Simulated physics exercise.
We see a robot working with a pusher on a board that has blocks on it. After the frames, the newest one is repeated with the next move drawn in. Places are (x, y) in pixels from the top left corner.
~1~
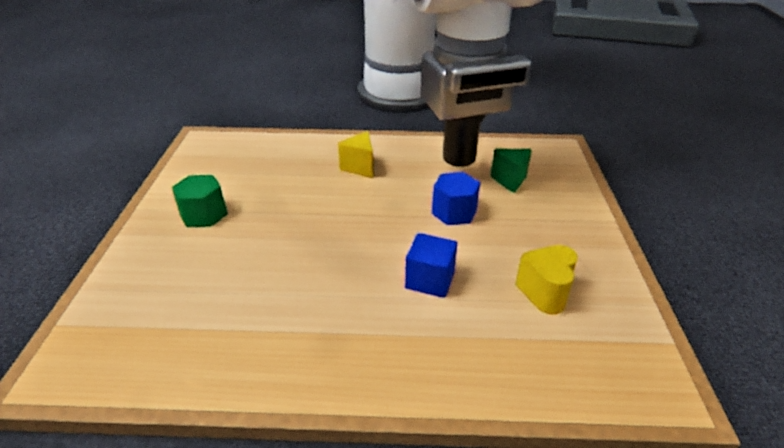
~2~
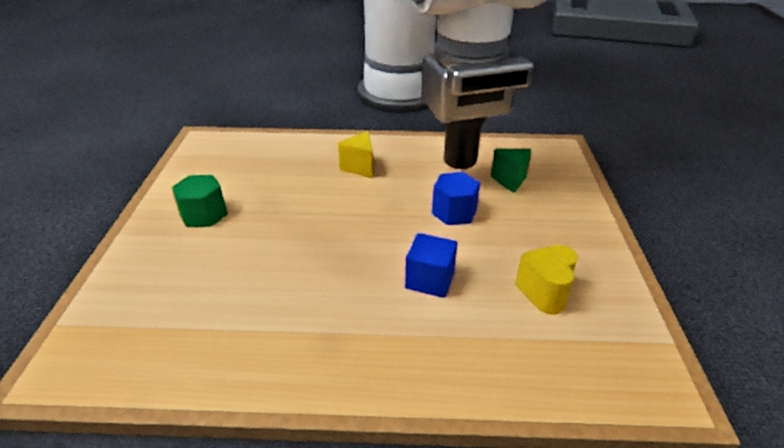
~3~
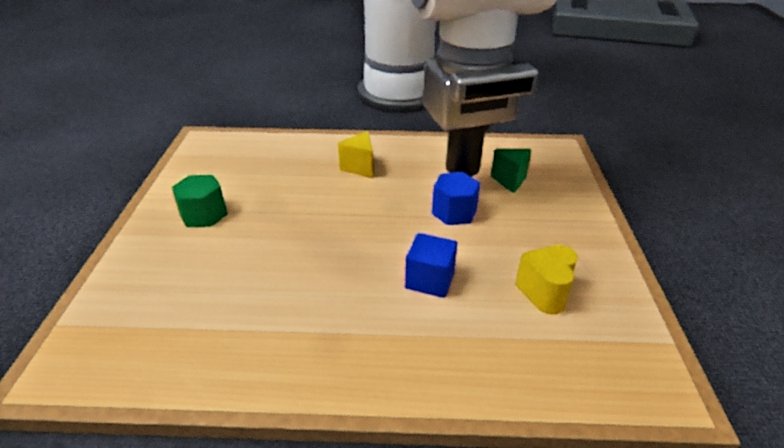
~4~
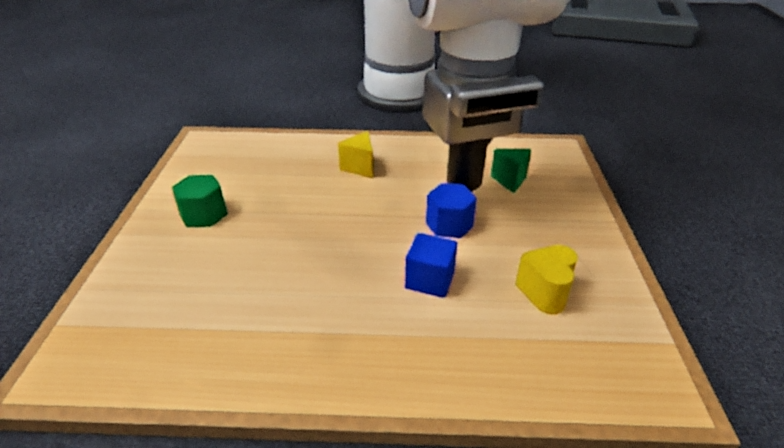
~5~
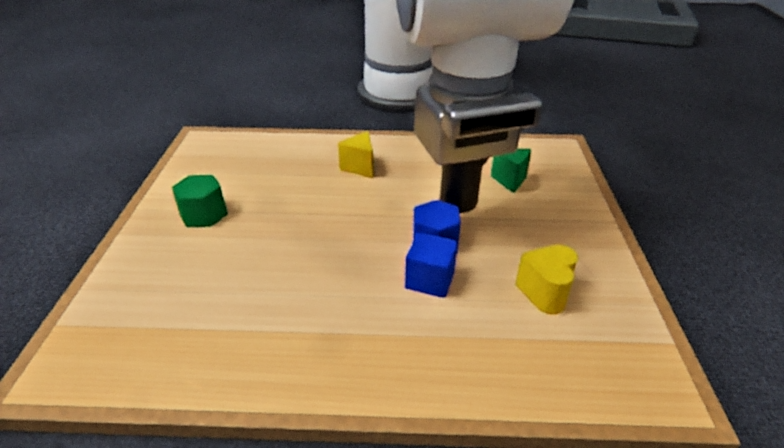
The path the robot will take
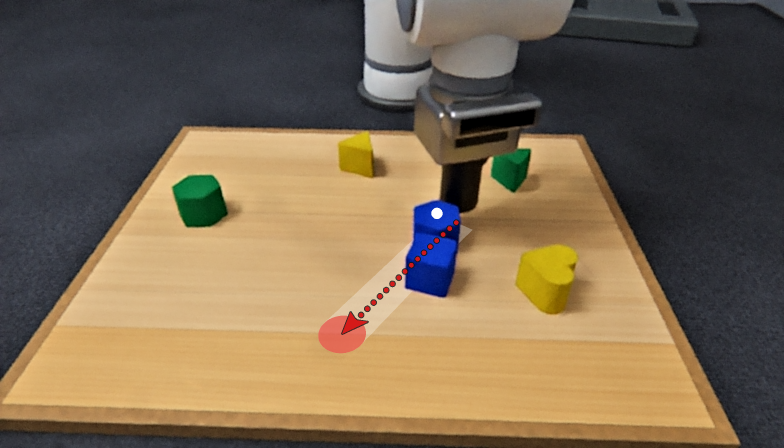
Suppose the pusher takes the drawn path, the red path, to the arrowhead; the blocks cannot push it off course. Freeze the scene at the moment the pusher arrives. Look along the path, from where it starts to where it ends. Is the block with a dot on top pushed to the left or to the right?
Out to the right.
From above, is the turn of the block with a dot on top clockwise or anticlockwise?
My prediction: CW.
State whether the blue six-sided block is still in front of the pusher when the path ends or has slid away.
The blue six-sided block is leading.
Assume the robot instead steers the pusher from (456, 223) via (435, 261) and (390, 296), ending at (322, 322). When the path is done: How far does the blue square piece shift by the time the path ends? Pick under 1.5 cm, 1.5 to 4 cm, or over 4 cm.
Over 4 cm.
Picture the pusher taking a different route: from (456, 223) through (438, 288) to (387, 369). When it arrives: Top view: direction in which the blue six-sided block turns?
Overhead view: Clockwise.
The line goes in a line from (456, 223) to (342, 334); the dot is on the blue six-sided block.
The first path, step by step. One third of the way, pusher (424, 234); blue square piece (424, 273), turned 40° anticlockwise; blue six-sided block (394, 245).
Two thirds of the way, pusher (385, 271); blue square piece (423, 280), turned 60° anticlockwise; blue six-sided block (345, 281), turned 25° clockwise.
At the end, pusher (340, 313); blue square piece (423, 282), turned 70° anticlockwise; blue six-sided block (287, 322), turned 45° clockwise.
